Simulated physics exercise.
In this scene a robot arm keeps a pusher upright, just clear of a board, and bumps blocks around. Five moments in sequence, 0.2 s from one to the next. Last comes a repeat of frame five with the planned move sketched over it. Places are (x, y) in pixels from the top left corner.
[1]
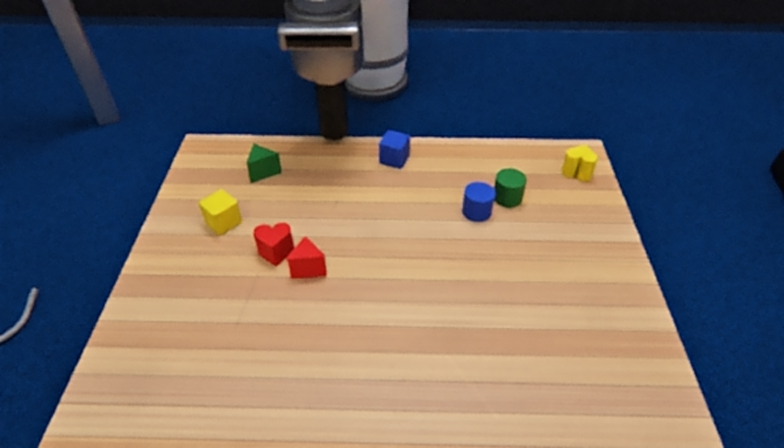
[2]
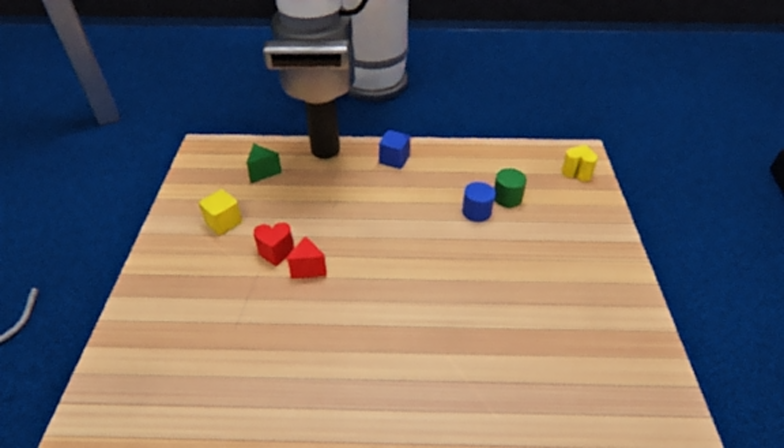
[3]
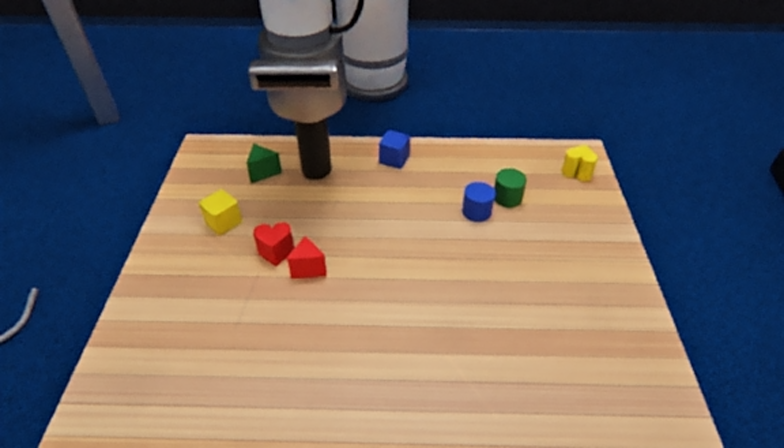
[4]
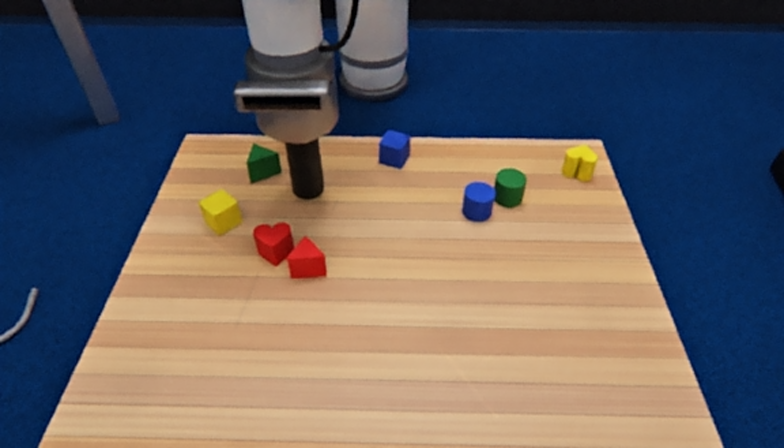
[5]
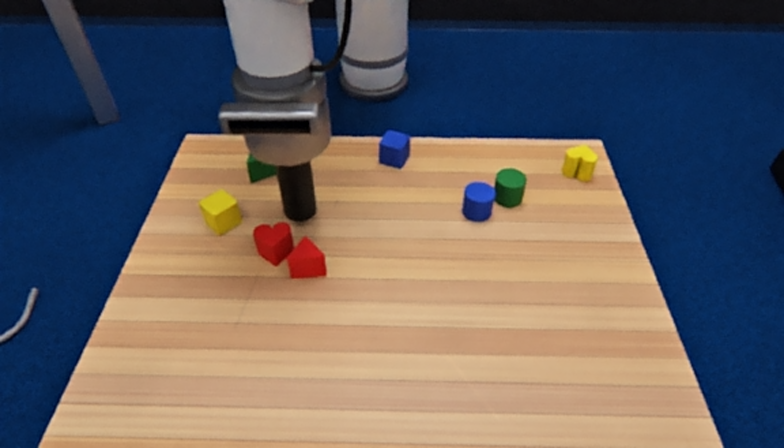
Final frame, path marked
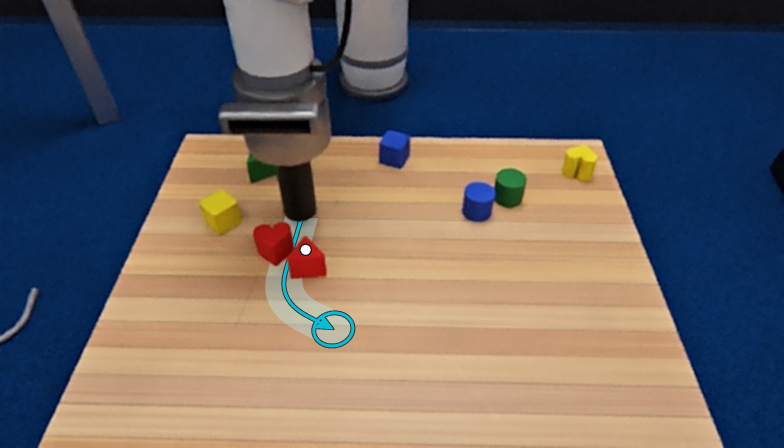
On a striped wooden board, a robot arm moved its dark, rounded tip from the back edge toward the red heart and triangle, passing the green block, while all the colored blocks stayed still.
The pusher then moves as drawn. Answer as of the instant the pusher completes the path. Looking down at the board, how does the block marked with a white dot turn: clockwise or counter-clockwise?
Looking from above, the answer is counterclockwise.
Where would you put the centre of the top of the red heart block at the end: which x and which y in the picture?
Roughly at (249, 256).
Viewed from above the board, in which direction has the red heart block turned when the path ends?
It ends up turned clockwise.
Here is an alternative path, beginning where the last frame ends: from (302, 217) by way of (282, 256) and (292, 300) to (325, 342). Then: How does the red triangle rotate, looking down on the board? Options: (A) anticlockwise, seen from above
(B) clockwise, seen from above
A.
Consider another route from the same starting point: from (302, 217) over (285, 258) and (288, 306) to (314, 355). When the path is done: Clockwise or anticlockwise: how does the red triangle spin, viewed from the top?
The answer is counter-clockwise.
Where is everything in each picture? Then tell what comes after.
Tip of the pusher at (335, 132), middles of tops, yellow square block at (218, 202), red heart block at (272, 232), red triangle at (306, 250), in the first frame.
Pusher at (326, 150), nothing pushed, in the second frame.
Pusher at (317, 169), nothing pushed, in the third frame.
Pusher at (309, 189), nothing pushed, in the fourth frame.
Pusher at (301, 211), yellow square block at (218, 202), red heart block at (272, 232), red triangle at (306, 250), in the fifth frame.
The line goes from (302, 217) by way of (290, 256) and (288, 300) to (333, 329); the dot is on the red triangle.
What follows on the original path. One third of the way, pusher at (289, 250); red heart block at (256, 248), turned 60° clockwise.
Two thirds of the way, pusher at (287, 294); red heart block at (249, 256), turned 100° clockwise; red triangle at (312, 261), turned 40° anticlockwise.
At the end, pusher at (333, 323); yellow square block unmoved; red heart block at (249, 256), turned 100° clockwise; red triangle at (313, 261), turned 45° anticlockwise.
